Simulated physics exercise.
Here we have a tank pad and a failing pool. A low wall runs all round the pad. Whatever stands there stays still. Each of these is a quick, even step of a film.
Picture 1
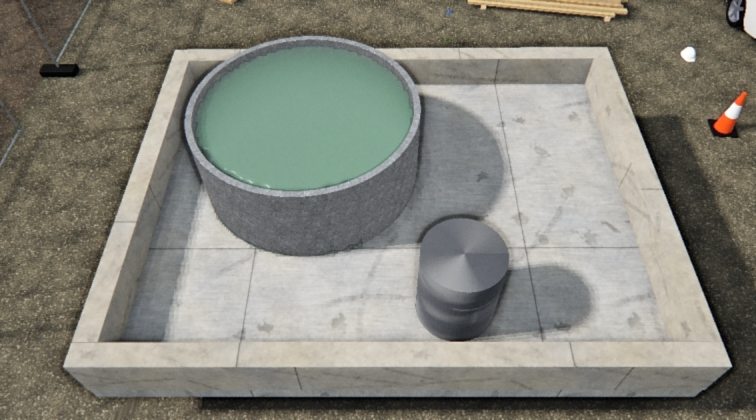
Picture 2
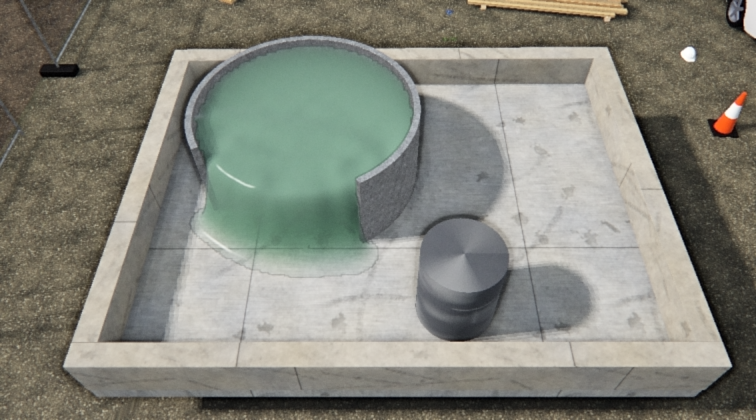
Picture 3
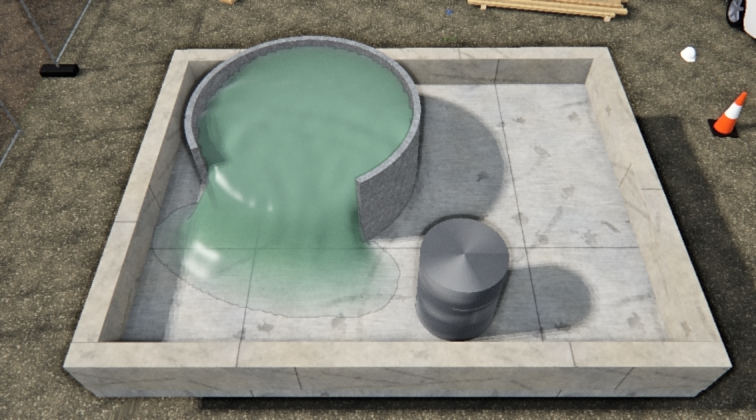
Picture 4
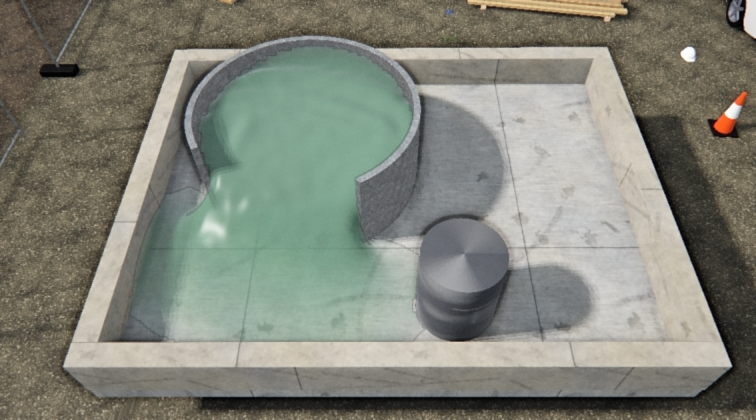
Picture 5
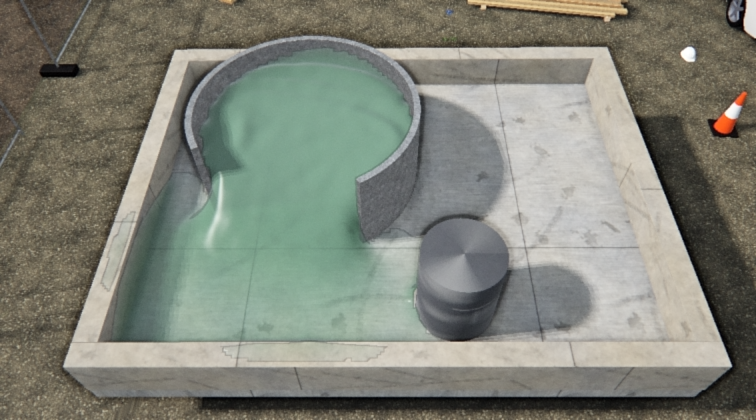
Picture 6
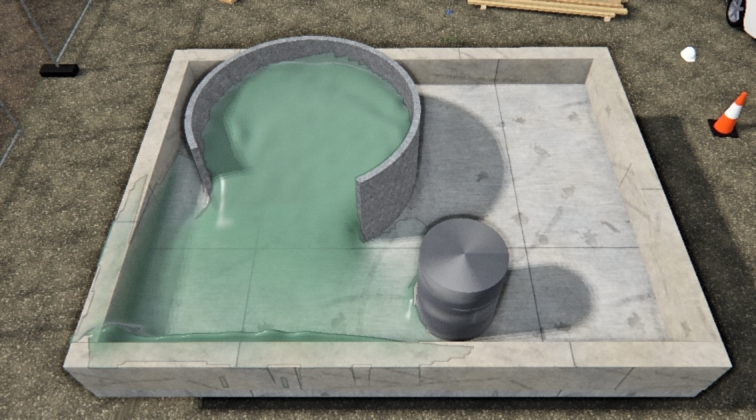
A rectangular concrete pad with a low pale wall stands on rough brown ground, seen from high above by a camera that stays still. A round grey stone tank of green water sits at the upper left, a dark grey cylinder at the lower centre, and an orange cone outside to the right. The tank's front opens and water pours out, spreads across the pad's left side, and laps against the walls and cylinder.
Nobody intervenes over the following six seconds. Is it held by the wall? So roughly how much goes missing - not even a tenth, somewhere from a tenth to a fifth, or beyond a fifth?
The share lost is at least a tenth but at most a fifth.
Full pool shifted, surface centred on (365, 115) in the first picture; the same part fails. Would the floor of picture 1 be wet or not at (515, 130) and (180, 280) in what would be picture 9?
Well, the first one's still bare, and the other one's drenched.
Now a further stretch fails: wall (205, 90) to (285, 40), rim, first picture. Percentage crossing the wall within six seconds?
About 20 %.
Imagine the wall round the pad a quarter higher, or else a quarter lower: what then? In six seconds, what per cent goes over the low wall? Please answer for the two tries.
I'd put the first at around 6 percent and the second at around 22 percent.
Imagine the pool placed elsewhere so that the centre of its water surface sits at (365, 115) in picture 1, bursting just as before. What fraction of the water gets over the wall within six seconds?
12 per cent.
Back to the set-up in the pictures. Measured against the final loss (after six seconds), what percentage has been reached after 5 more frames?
Near 35 in a hundred.
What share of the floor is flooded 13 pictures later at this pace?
Roughly 70 %.
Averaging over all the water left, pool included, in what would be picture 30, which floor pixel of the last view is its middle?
At about (350, 207).
A moment on, water covers 35 % of the floor; the low wall has let 1 % over.
Next, water covers 40 % of the floor; the low wall has let 4 % over.
Then, water covers 60 % of the floor; the low wall has let 11 % over.
Later, water covers 80 % of the floor; the low wall has let 12 % over.
In the end, water covers 80 % of the floor; the low wall has let 12 % over.
